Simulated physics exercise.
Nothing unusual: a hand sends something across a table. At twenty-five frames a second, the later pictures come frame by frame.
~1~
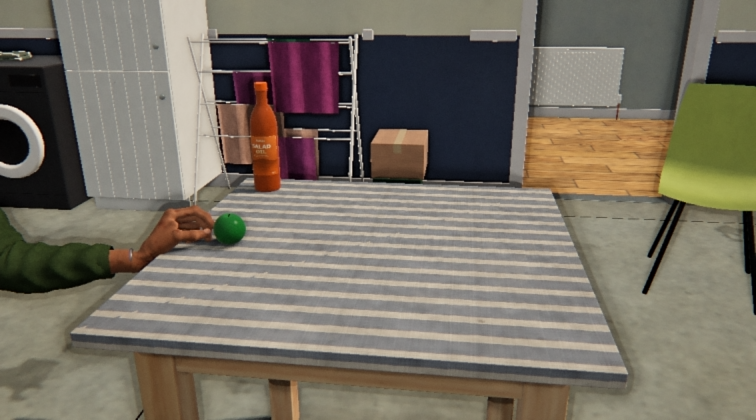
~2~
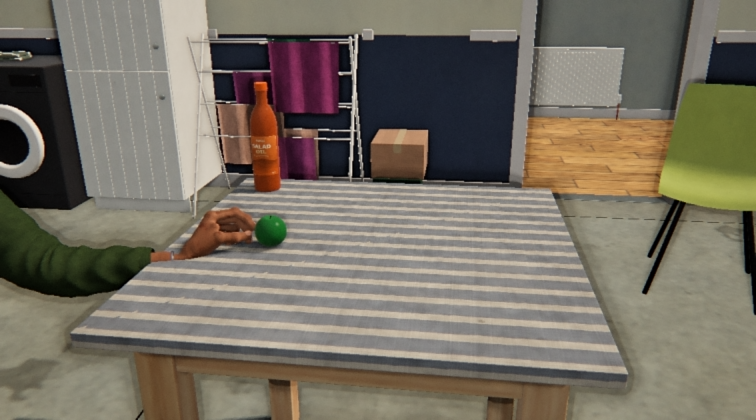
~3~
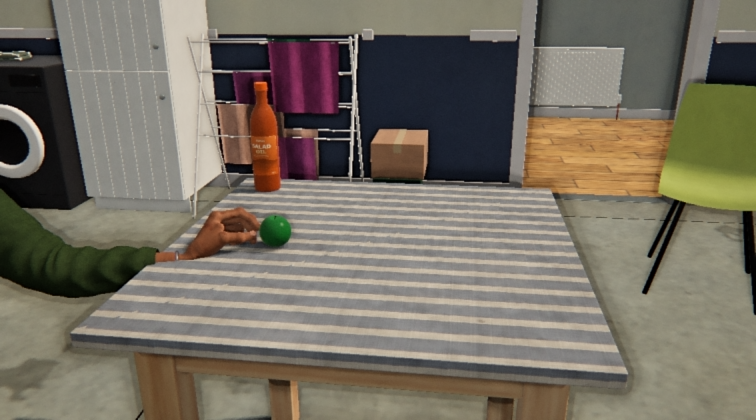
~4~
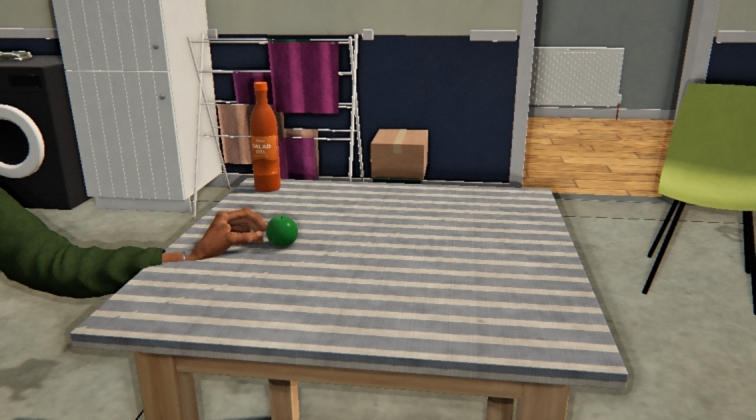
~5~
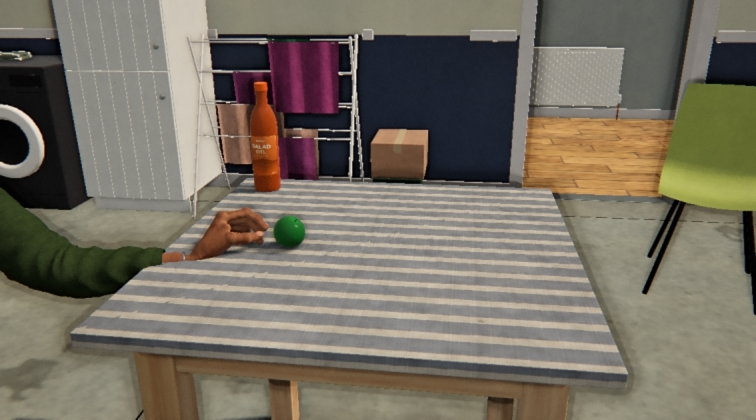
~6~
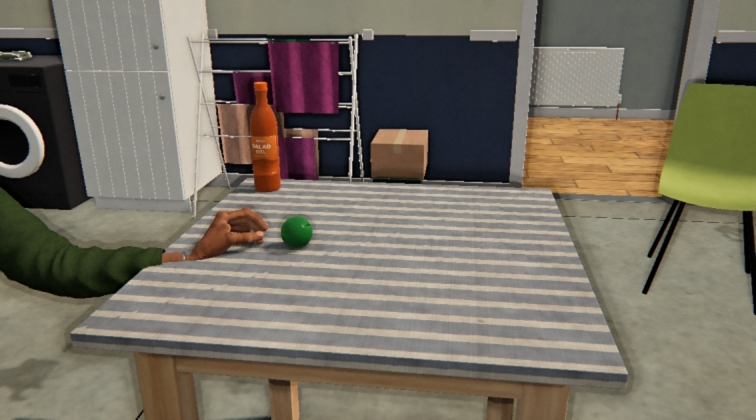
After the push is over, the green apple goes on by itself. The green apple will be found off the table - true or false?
False, it remains on the table.
Then, 0.10 s on from there, green apple shifted about its own width near (314, 233).
Then, 0.30 s on from there, green apple shifted well along near (343, 235).
Then, 0.50 s on from there, green apple shifted well along near (367, 236).
Then, 0.80 s on from there, green apple shifted well along near (391, 237).
In the end, moved from the start, green apple. At the end, from the last picture's camera, green apple near (401, 238).
